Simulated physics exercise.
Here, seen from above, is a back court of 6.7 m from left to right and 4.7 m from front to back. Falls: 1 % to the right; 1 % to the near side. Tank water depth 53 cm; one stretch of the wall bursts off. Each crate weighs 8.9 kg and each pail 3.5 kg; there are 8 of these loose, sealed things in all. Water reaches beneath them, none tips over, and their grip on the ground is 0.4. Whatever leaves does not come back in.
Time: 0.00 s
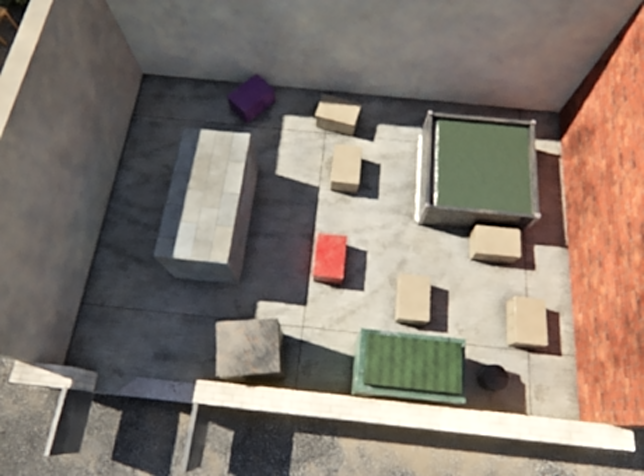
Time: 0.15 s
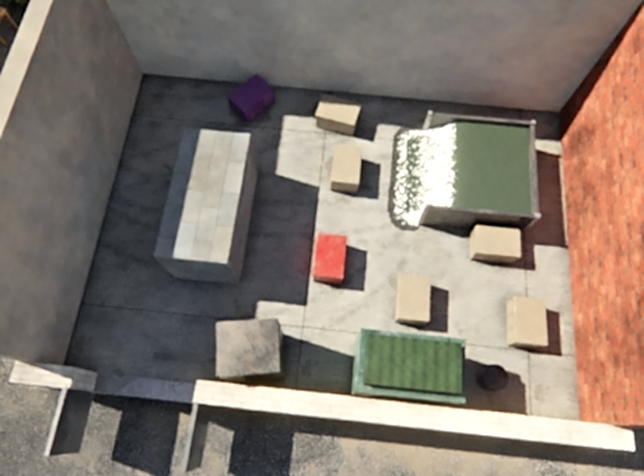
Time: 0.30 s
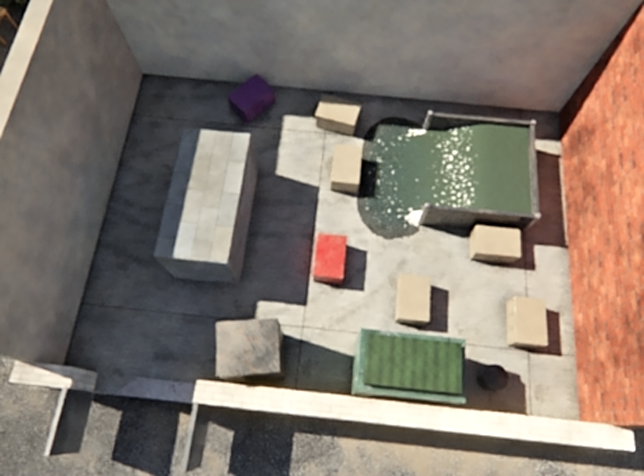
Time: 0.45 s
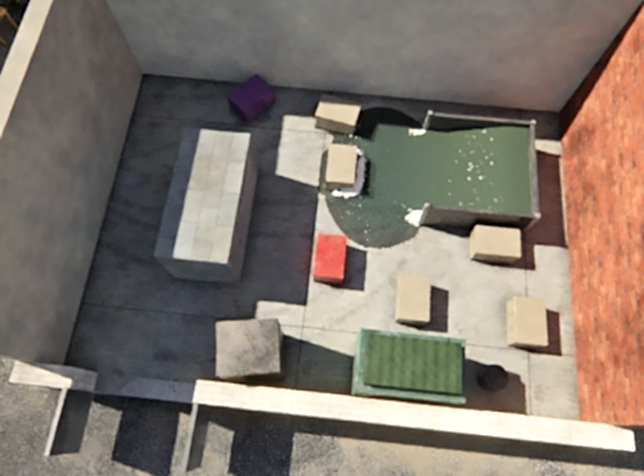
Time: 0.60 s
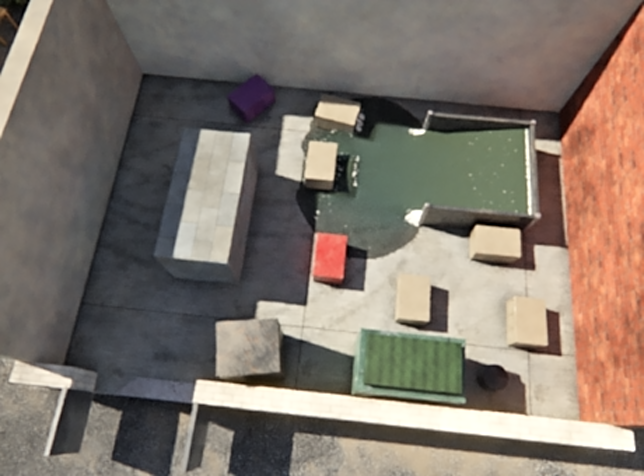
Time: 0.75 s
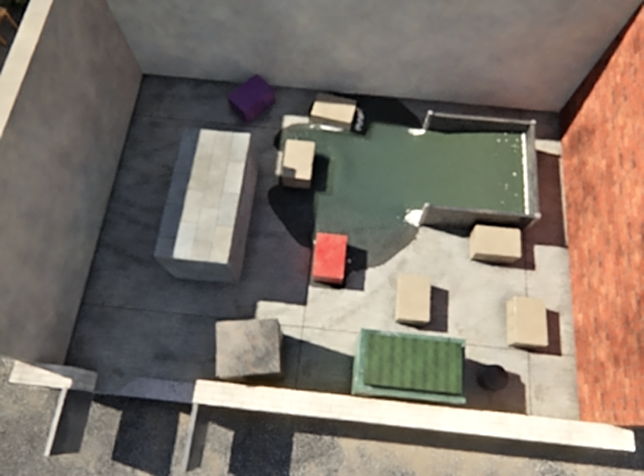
Green water bursts through the left side of a walled tank at upper right and fans leftward across a paved court, seen from above by a still camera. Tan boxes stand around the tank and lower right, with a red crate mid-court, a purple one at the back, and a long pale block left. The flood pushes one tan box left, then shifts another slightly near the back wall.
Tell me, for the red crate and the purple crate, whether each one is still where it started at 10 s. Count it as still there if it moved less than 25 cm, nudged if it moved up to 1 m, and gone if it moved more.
One by one: The red crate strays a long way. The purple crate strays a long way.
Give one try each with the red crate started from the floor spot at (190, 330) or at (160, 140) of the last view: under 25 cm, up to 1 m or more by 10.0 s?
Respectively: It is shoved a long way; it is shoved a long way.
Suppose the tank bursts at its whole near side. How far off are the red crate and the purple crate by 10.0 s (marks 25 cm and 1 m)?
The red crate would be washed far off and the purple crate would remain almost still.
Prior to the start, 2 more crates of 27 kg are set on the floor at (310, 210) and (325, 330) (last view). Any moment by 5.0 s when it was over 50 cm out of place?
Beyond the mark, below the mark.
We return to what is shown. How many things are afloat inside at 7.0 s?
By my count, 2.
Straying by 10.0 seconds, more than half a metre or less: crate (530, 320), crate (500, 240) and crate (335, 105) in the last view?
Within, within, beyond.
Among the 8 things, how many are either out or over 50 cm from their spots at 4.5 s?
I make it 4.
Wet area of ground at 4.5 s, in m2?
Close to 22 m2, I'd say.
After 2.0 s the red crate is near (267, 303), 1.0 m from its start, aground; the purple crate is near (198, 80), 0.8 m from its start, aground; 0 of 8 are out; 2 afloat.
After 4.5 s the red crate is near (153, 316), 2.4 m from its start, aground; the purple crate is near (141, 113), 1.6 m from its start, afloat; 0 of 8 are out; 3 afloat.
After 7.0 s the red crate has gone out; the purple crate is near (120, 235), 2.8 m from its start, aground; 1 of 8 are out; 2 afloat.
After 10.0 s the red crate has gone out; the purple crate is near (124, 339), 4.0 m from its start, afloat; 2 of 8 are out; 3 afloat.
